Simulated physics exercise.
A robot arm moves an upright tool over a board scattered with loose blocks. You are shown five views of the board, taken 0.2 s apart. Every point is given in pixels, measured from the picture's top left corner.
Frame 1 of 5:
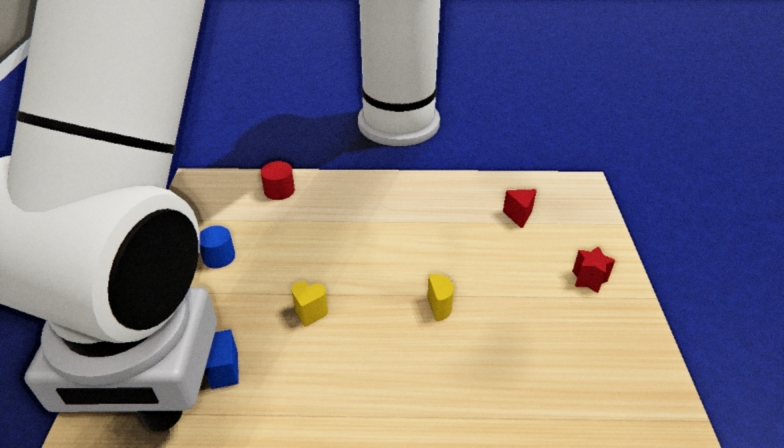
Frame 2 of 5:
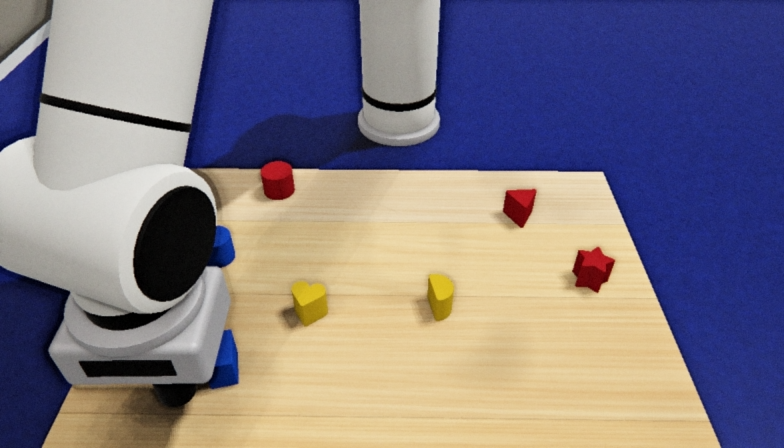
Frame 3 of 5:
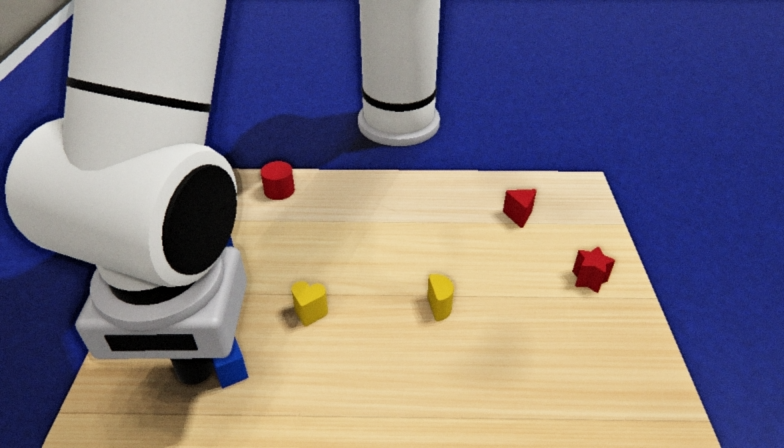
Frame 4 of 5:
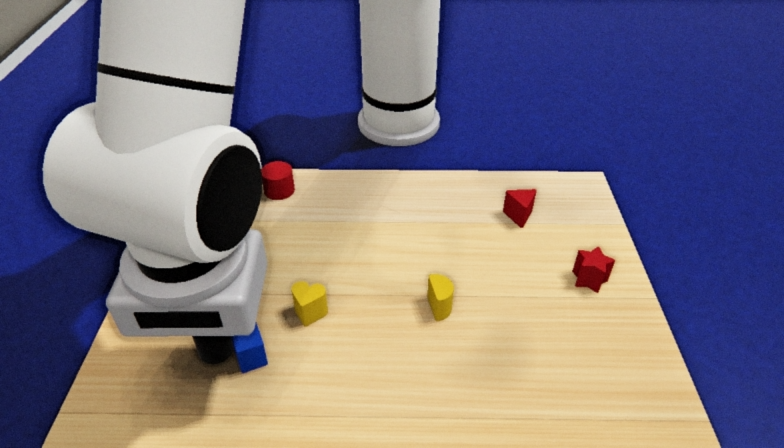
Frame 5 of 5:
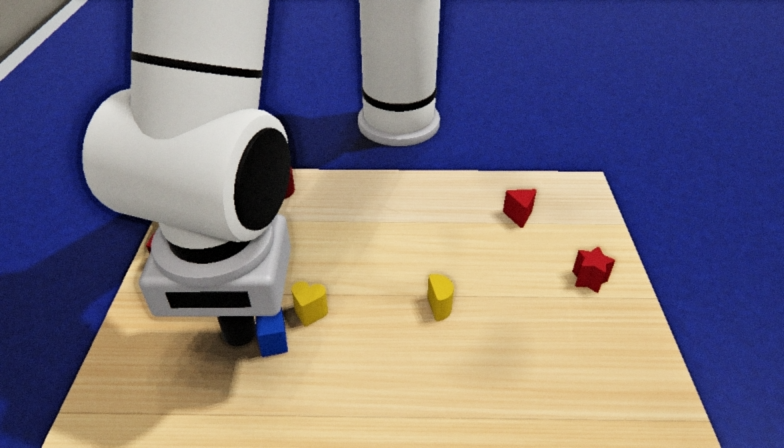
A white robot arm starts at the left edge of a wooden board and moves right, its dark tool coming up against a blue block. It pushes the block rightward and slightly away, up close to a yellow heart, while the heart, the other yellow block and the red pieces farther right stay still.
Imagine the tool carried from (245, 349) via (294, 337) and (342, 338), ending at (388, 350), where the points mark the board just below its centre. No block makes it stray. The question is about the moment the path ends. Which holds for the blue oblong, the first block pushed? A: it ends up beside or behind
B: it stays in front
The answer is A.
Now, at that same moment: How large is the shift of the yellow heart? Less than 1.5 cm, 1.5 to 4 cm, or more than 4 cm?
My answer is that it shifts 1.5 to 4 cm.
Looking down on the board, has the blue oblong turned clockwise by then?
The answer is no.
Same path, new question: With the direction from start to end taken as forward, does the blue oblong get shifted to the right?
No, that is not how it ends up.
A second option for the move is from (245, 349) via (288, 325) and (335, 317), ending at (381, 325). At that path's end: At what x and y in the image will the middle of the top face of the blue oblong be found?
I'd guess (378, 280).
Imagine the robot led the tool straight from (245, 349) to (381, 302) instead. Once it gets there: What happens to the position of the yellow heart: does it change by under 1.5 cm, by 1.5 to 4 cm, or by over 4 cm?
It falls in the over 4 cm band.
What follows on the original path. One third of the way, tool at (291, 322); blue oblong at (315, 300), turned 40° anticlockwise; yellow heart at (324, 280), turned 20° anticlockwise.
Two thirds of the way, tool at (342, 322); blue oblong at (339, 293), turned 70° anticlockwise; yellow heart at (333, 273), turned 50° anticlockwise.
At the end, tool at (388, 335); blue oblong at (339, 293), turned 70° anticlockwise; yellow heart at (333, 273), turned 50° anticlockwise; yellow half-round block unmoved.
